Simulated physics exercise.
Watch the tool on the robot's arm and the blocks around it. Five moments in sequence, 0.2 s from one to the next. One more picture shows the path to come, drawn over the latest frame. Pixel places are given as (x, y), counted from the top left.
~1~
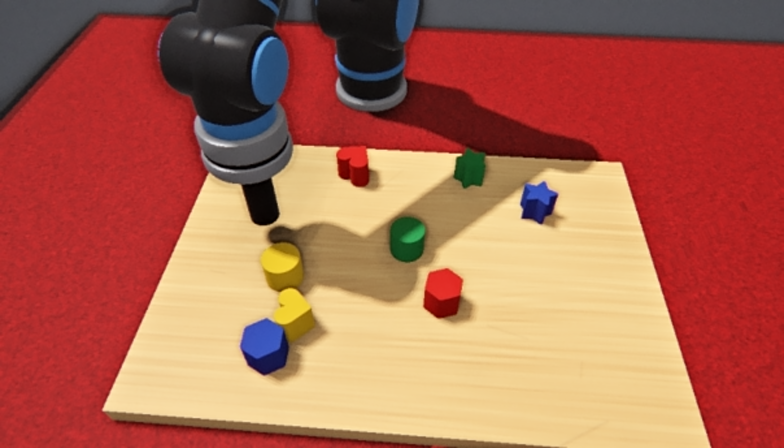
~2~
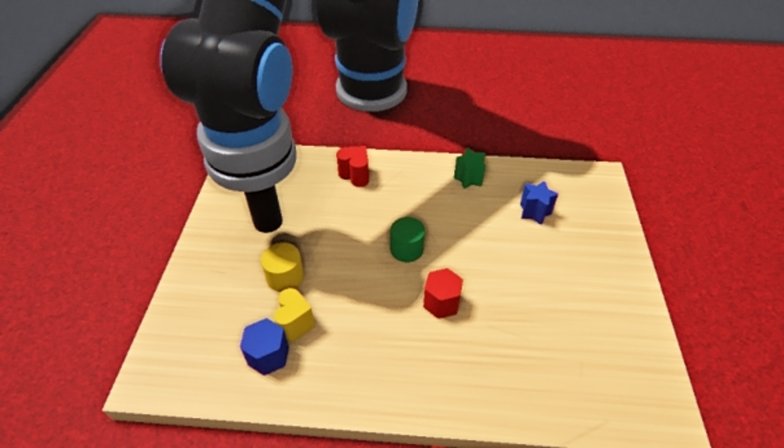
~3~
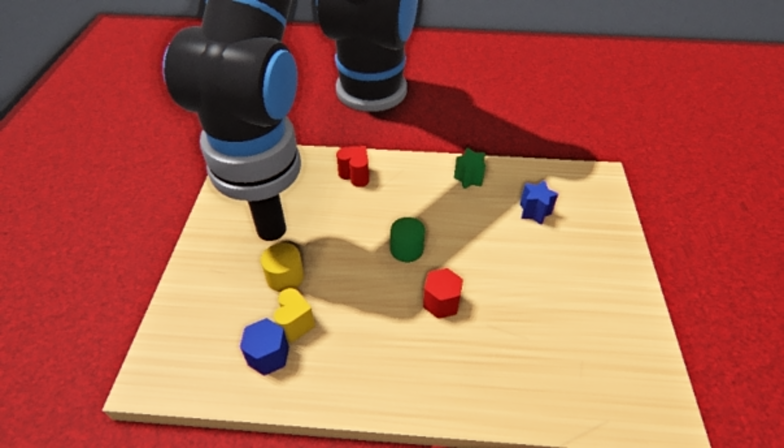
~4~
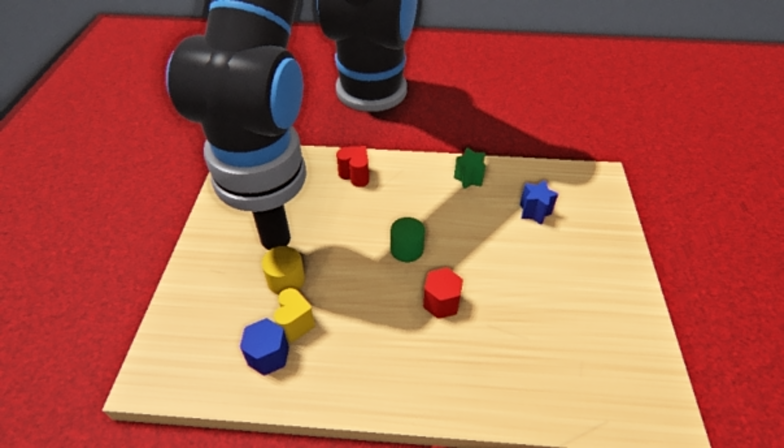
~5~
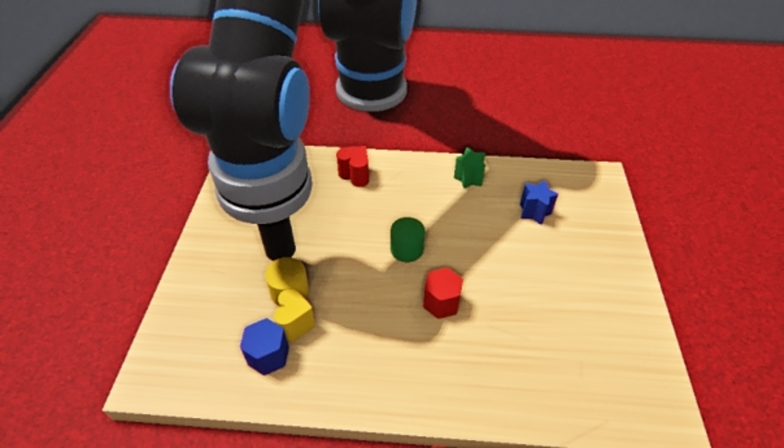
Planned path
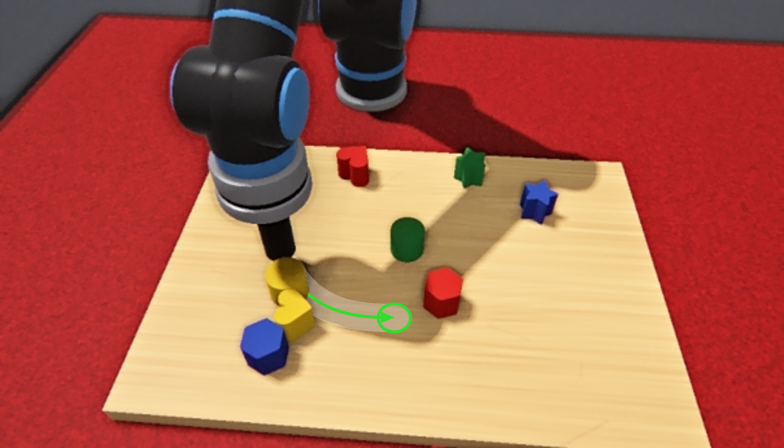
On a wooden board set on a red surface, a robot arm lowers its black tool toward a yellow circular block among scattered coloured blocks, then nudges it slightly toward the yellow heart-shaped block while the others stay still.
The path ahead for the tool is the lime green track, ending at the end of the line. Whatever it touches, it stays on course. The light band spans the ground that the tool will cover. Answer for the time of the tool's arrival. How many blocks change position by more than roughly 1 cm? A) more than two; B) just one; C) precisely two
The correct letter is C.
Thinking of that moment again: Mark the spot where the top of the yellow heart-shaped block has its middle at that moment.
About (300, 354).
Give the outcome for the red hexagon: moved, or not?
Still in place.
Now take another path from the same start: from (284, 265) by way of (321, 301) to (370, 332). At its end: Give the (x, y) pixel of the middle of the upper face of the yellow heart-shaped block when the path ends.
I think it will end close to (298, 356).
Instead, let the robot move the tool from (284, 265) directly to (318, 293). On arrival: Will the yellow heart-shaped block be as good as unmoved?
I believe not.
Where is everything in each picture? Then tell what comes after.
The first frame shows tool's lower end at (265, 216); blue hexagon at (262, 337); yellow circular block at (280, 257); yellow heart-shaped block at (291, 306); red hexagon at (444, 283).
The second frame shows tool at (268, 223); blocks still.
The third frame shows tool at (272, 230); blocks still.
The fourth frame shows tool at (276, 240); yellow circular block at (281, 260).
The fifth frame shows tool at (281, 251); blue hexagon at (262, 337); yellow circular block at (285, 272); yellow heart-shaped block at (291, 306); red hexagon at (444, 283).
Drawn move, from (284, 265) over (308, 294) and (347, 313) to (394, 318).
On the path given first. One third of the way, tool at (306, 280); blue hexagon at (260, 342), turned 15° clockwise; yellow circular block at (302, 306); yellow heart-shaped block at (303, 344).
Two thirds of the way, tool at (346, 299); blue hexagon at (260, 342), turned 15° clockwise; yellow circular block at (310, 319); yellow heart-shaped block at (300, 354), turned 25° anticlockwise.
At the end, tool at (395, 303); blue hexagon at (260, 342), turned 15° clockwise; yellow circular block at (310, 319); yellow heart-shaped block at (300, 354), turned 25° anticlockwise; red hexagon still.
